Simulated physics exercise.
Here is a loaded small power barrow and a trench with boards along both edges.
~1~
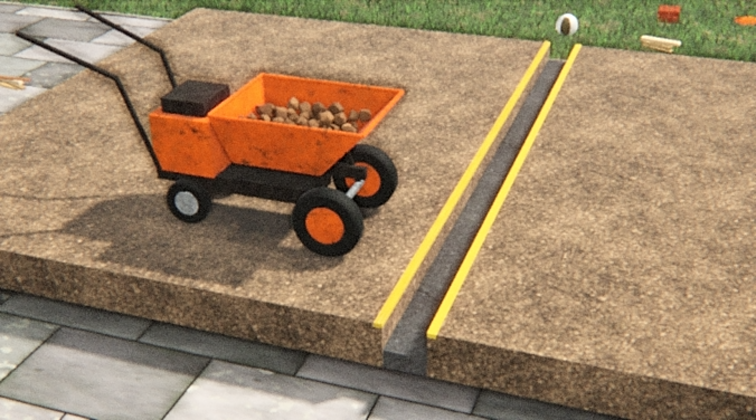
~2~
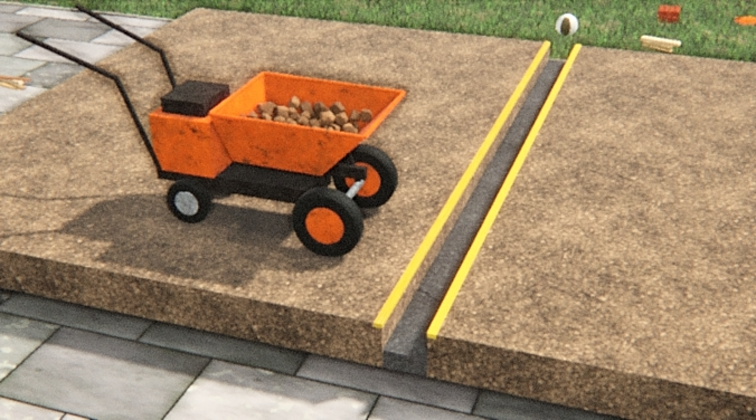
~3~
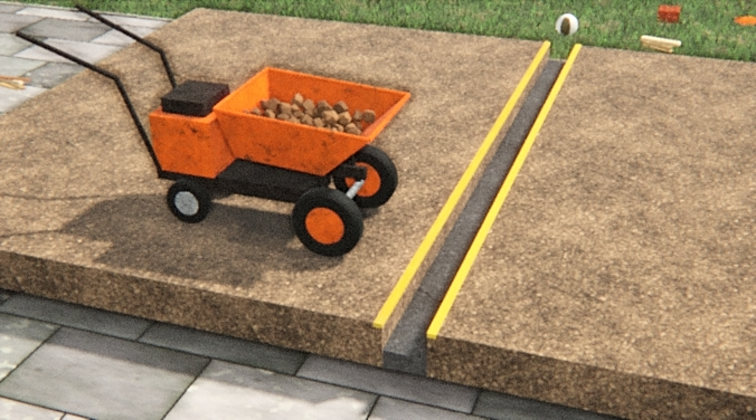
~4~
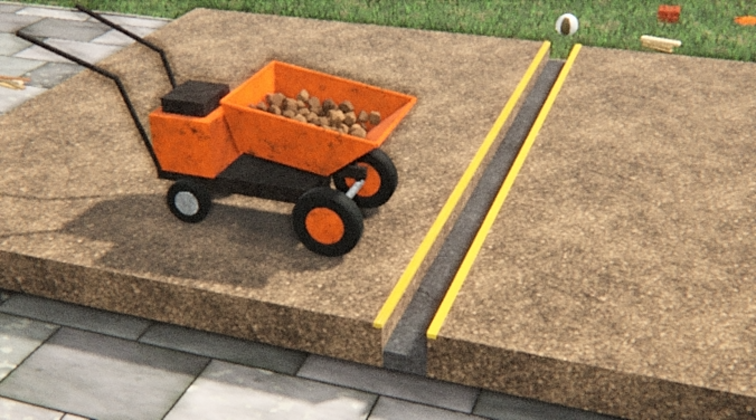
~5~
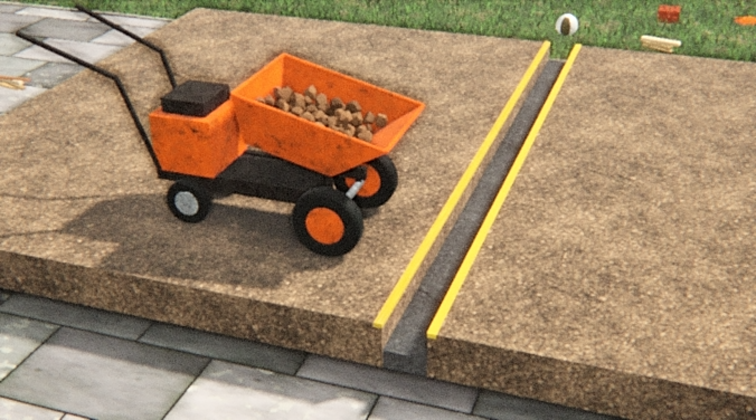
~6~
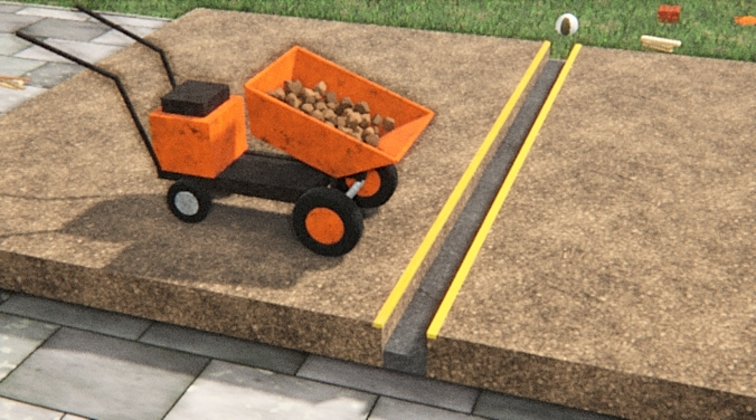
In the video, an orange power barrow loaded with brown lumps stands on a dirt surface left of a narrow trench edged with yellow boards. Its skip starts level, then gradually tilts forward to the right while the wheels stay still.
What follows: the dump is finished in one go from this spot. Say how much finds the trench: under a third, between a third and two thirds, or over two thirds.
In the trench: Between a third and two thirds.
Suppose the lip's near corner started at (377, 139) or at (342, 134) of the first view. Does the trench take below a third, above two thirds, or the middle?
At the first place below one third, at the second over two thirds.
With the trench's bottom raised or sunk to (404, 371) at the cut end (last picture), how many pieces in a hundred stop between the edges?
Near 50 %.
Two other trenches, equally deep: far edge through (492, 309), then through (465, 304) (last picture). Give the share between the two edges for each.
First some 100, then 80 per cent.
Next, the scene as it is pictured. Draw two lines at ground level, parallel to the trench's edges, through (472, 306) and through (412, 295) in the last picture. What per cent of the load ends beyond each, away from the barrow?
In turn 30 and 90 in a hundred.
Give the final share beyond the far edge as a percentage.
Near 50 %.
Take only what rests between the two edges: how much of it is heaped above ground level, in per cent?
Close to 5 per cent.
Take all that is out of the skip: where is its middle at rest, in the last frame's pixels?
Roughly at (466, 245).
Shortly afterwards, skip tipped steeply; the whole lot in the skip.
Next, skip tipped right over; near two thirds in the skip; near a quarter in or heaped over the trench; a little beyond it; only a few falling.
Some moments later, skip tipped right over; only a few in the skip; near half in or heaped over the trench; near half beyond it.
In the end, skip tipped right over; near half in or heaped over the trench; near half beyond it.
